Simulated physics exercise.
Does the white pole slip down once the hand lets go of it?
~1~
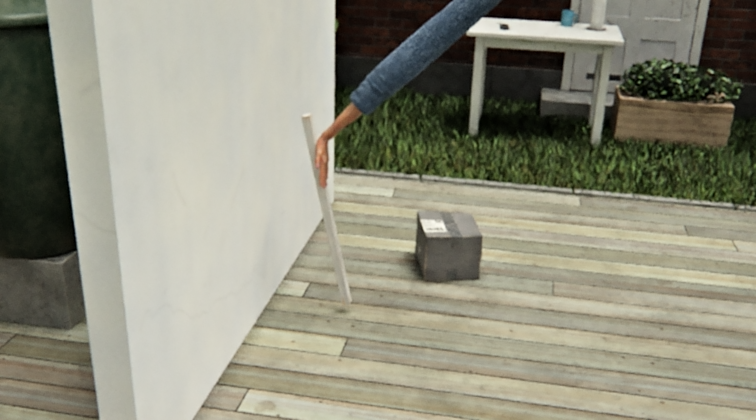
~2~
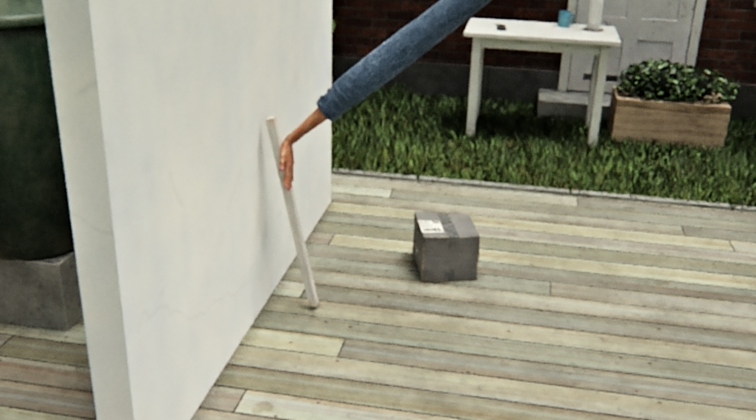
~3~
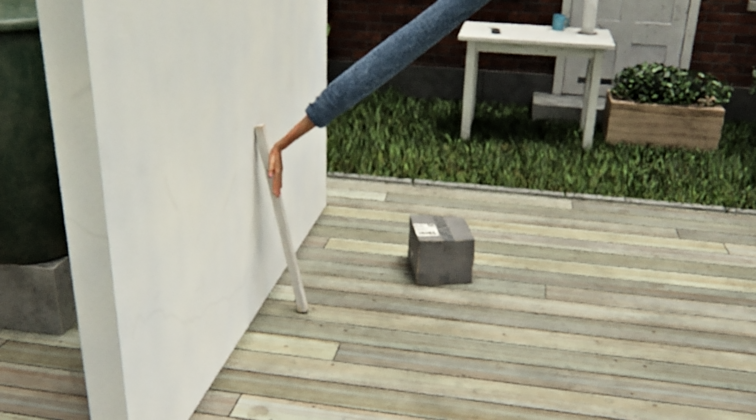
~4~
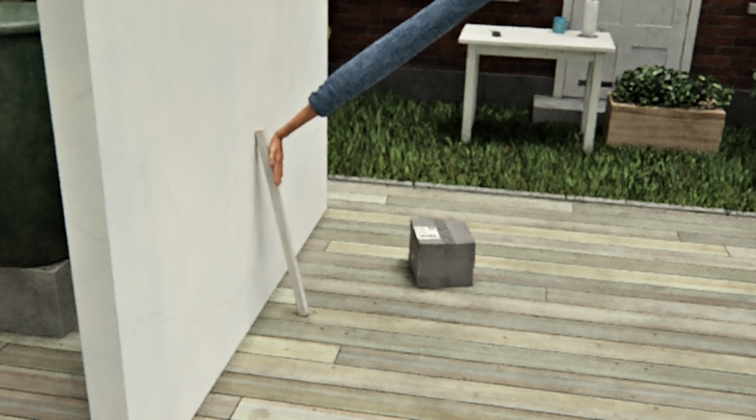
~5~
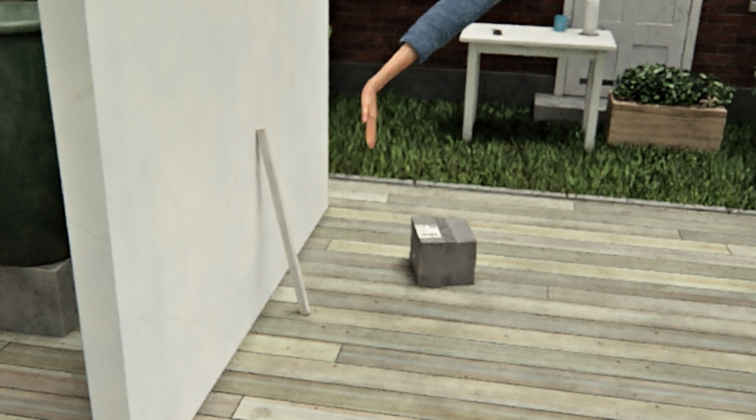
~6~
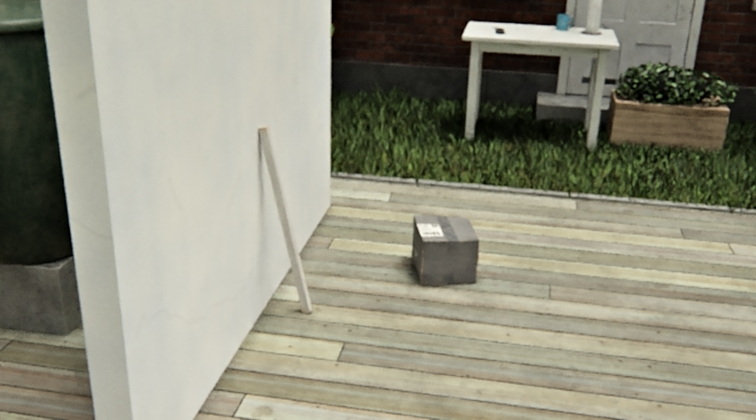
No, the white pole stays leaning against the white wall after the hand lets go.
